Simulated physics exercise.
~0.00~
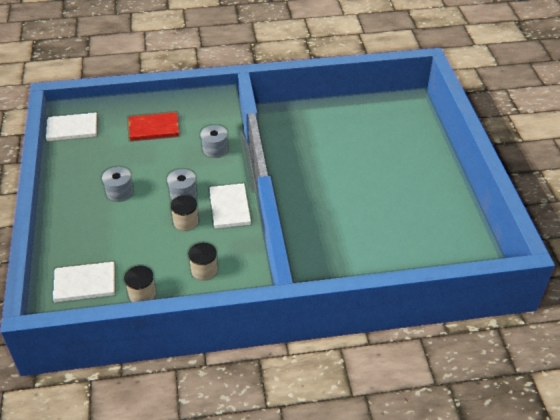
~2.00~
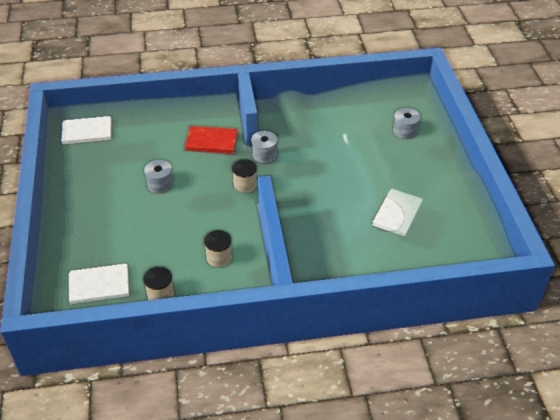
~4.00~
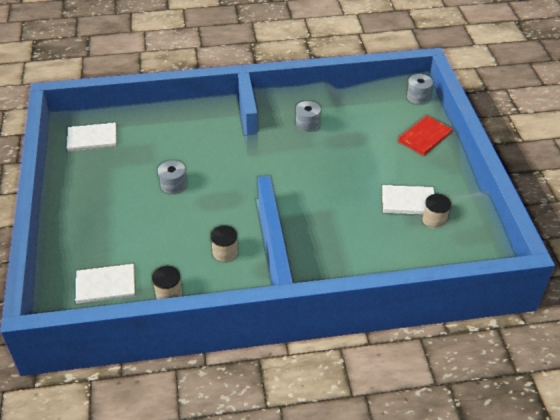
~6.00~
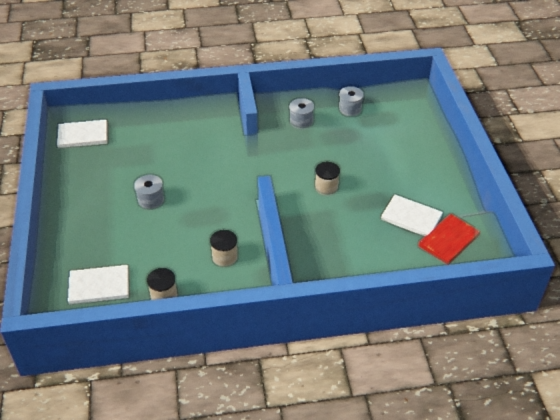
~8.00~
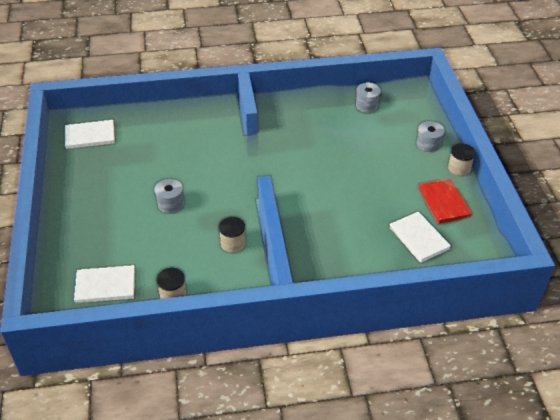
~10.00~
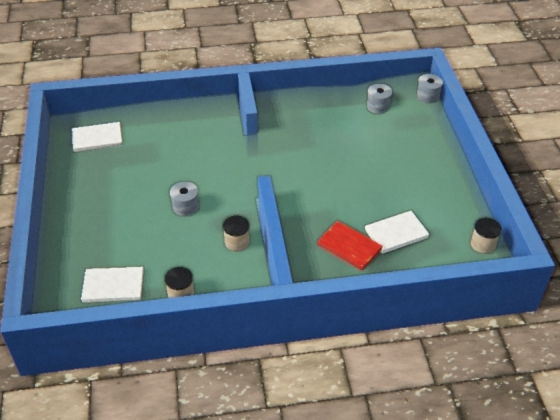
Red and white blocks and several small round floats drifted through a gap in the blue basin's divider and wandered around the right side, while the rest bobbed on the left, and at the end the red block floated beside a white one near the divider.
